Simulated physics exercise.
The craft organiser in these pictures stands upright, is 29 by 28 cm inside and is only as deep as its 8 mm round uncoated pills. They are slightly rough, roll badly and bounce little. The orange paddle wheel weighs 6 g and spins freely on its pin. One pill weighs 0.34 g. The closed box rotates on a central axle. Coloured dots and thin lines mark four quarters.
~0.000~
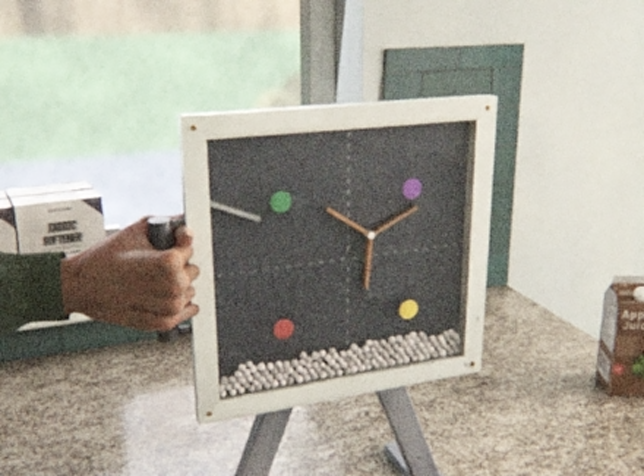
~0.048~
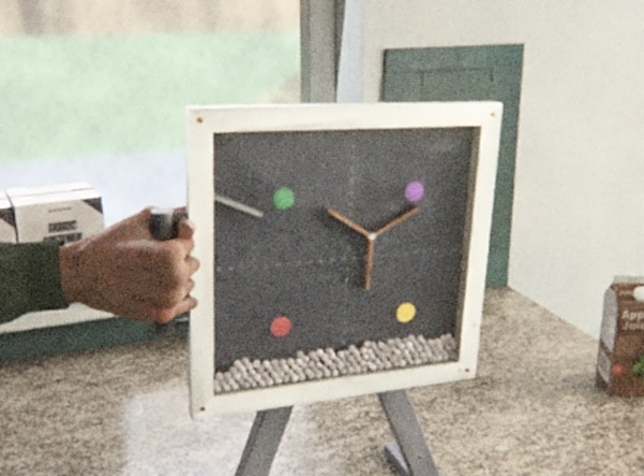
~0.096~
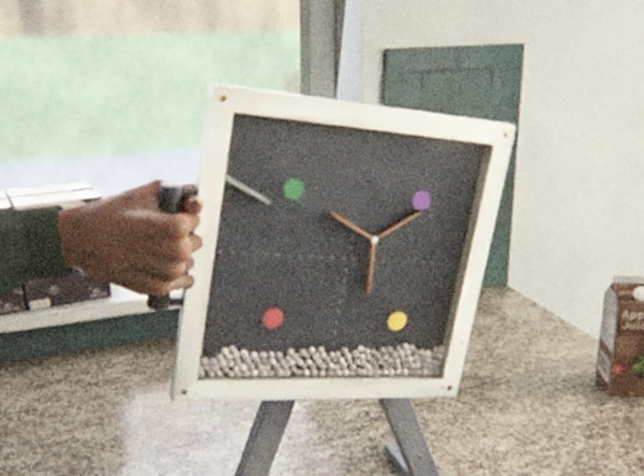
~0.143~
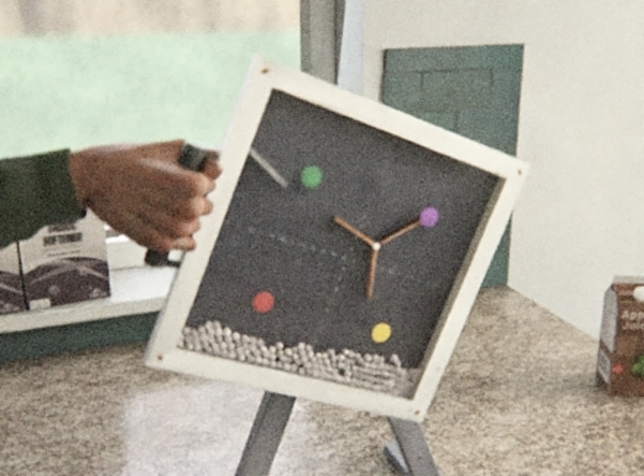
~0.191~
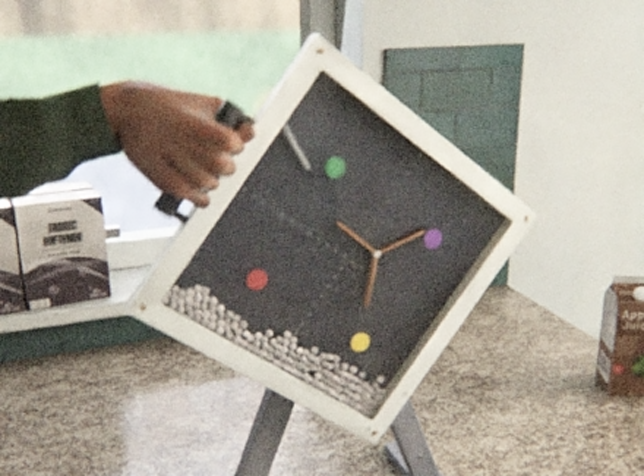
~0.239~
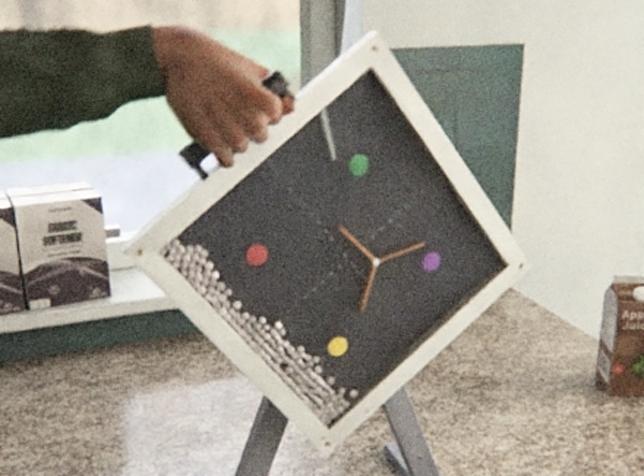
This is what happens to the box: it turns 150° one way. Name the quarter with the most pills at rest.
The one marked purple.
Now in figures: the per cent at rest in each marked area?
Red quarter: 0; purple quarter: 90; green quarter: 5; yellow quarter: 5.
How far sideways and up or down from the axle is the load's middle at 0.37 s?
About 12 cm left and 2 cm below.
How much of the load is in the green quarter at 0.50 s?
About 0 per cent.
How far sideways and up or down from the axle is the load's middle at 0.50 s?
About 11 cm left and 1 cm above.
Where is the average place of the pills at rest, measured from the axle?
About 3 cm left and 13 cm below.
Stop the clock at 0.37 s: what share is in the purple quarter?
About 0 per cent.
By 0.37 s, it stands 94° clockwise; the pills' middle is 12 cm left of and 2 cm below the centre; red 35 %, yellow 65 %.
By 0.50 s, it stands 134° clockwise; the pills' middle is 11 cm left of and 1 cm above the centre; red 20 %, purple 5 %, yellow 75 %.
By 0.62 s, it stands 150° clockwise; the pills' middle is 8 cm left of and 5 cm below the centre; red 5 %, purple 35 %, green 15 %, yellow 45 %.
At rest by 2.6 s, it stands 150° clockwise; red 0 %, purple 90 %, green 5 %, yellow 5 %.
